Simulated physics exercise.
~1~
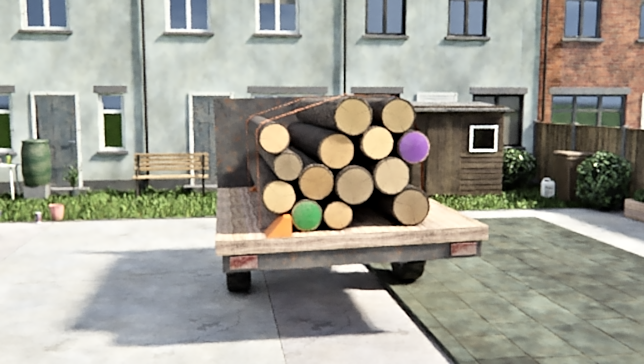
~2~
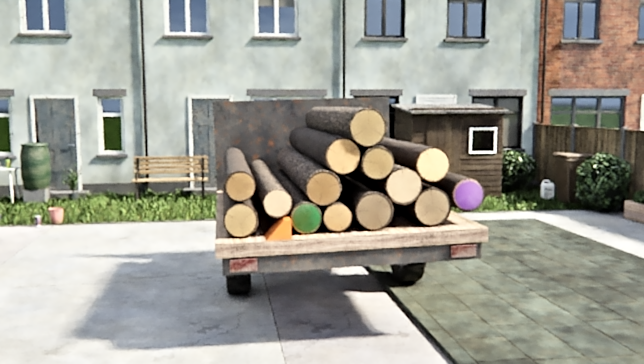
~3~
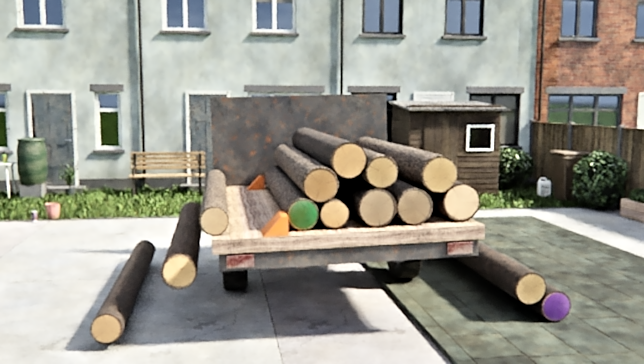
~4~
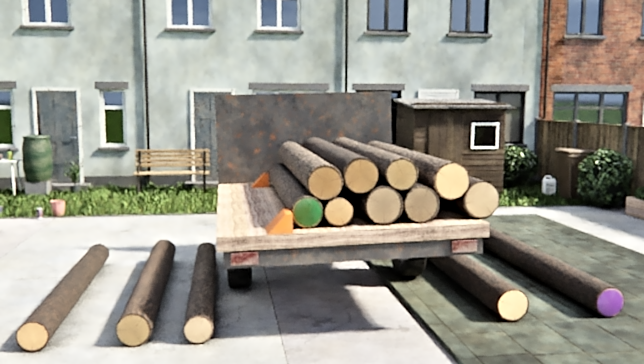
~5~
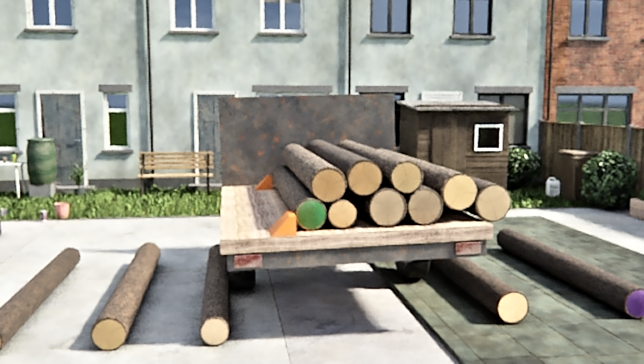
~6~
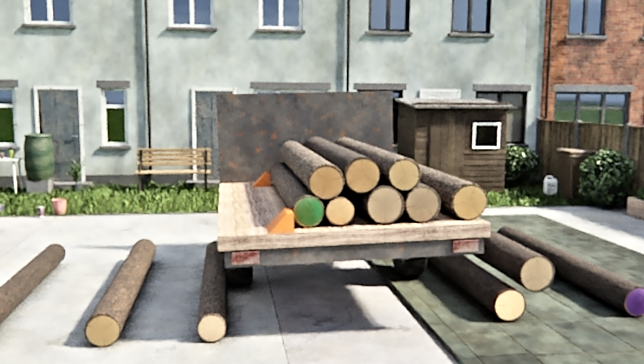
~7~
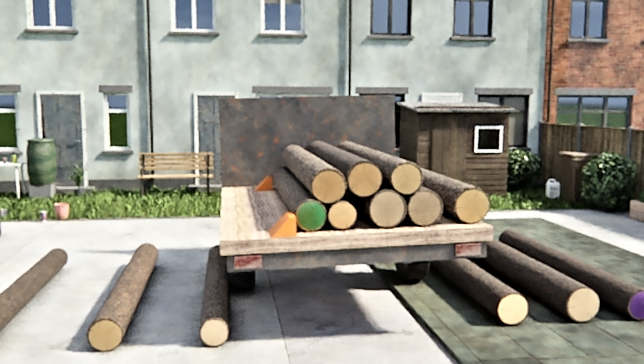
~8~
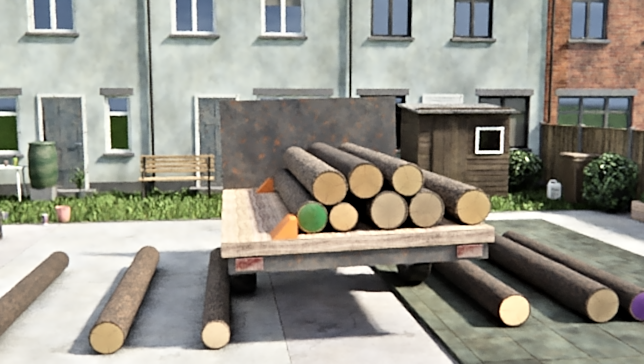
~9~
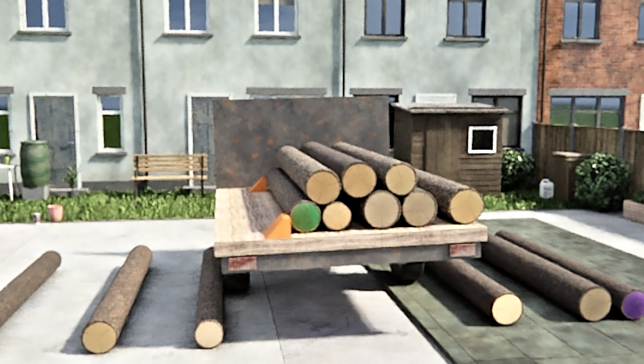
Parked farm trailer shedding timber poles off both sides as the stack collapses, purple-ended one landing right, green-ended one staying aboard.
